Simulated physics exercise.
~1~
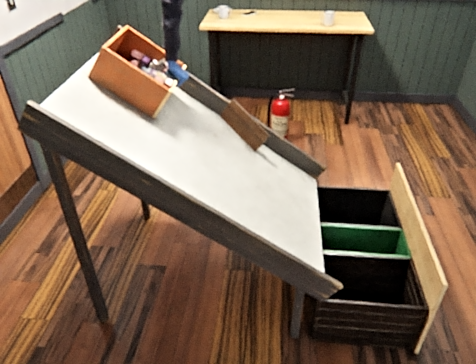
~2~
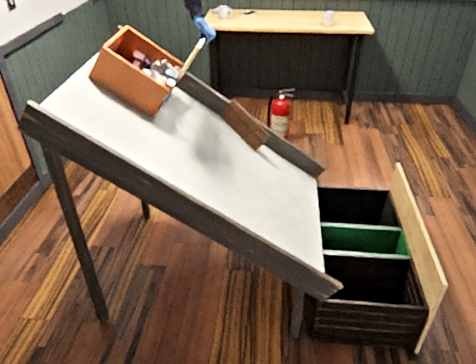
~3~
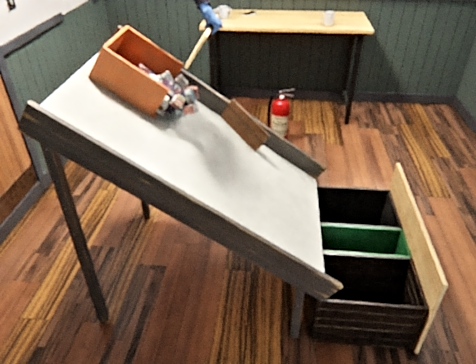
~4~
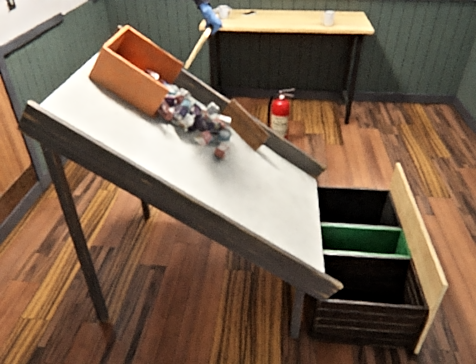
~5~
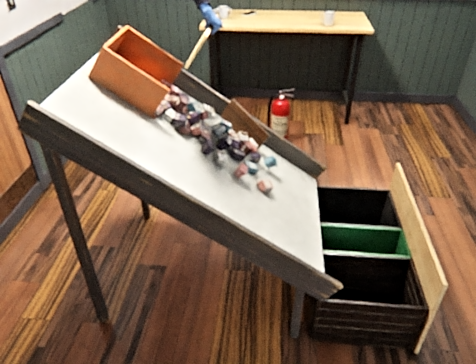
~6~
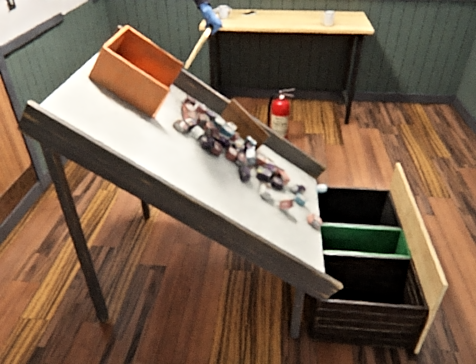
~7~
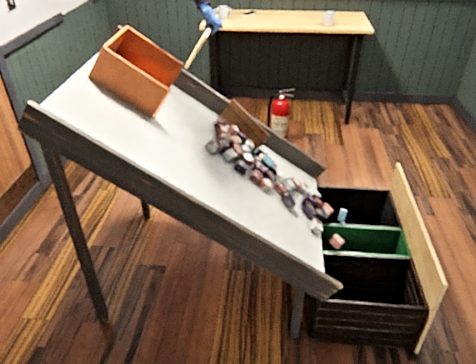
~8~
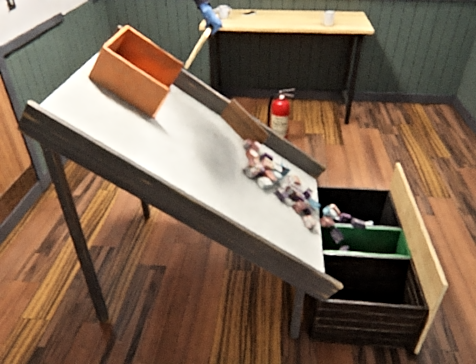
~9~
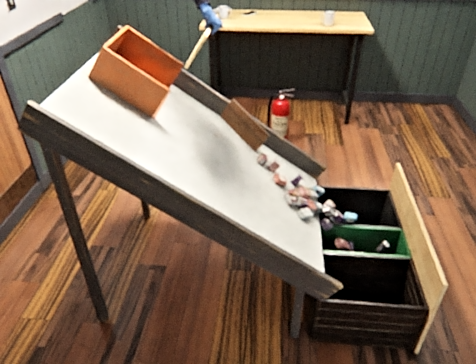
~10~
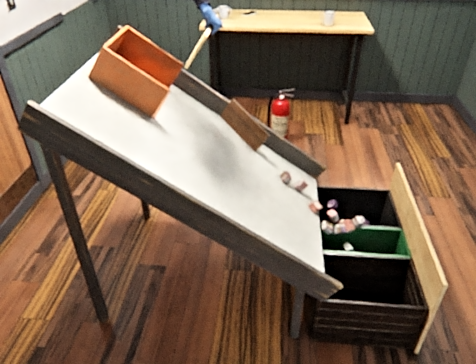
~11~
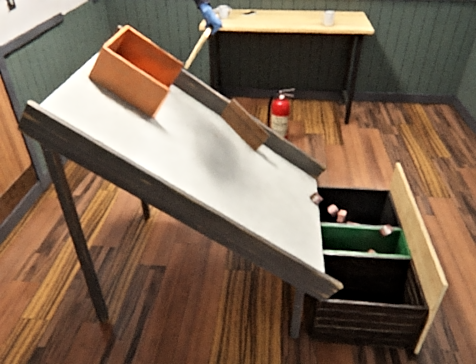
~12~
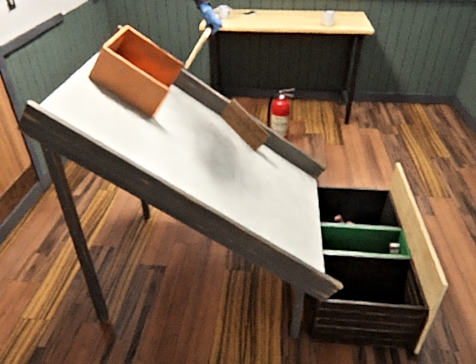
Small cartons tumble from an orange pen down a sloped table into black and green bins.
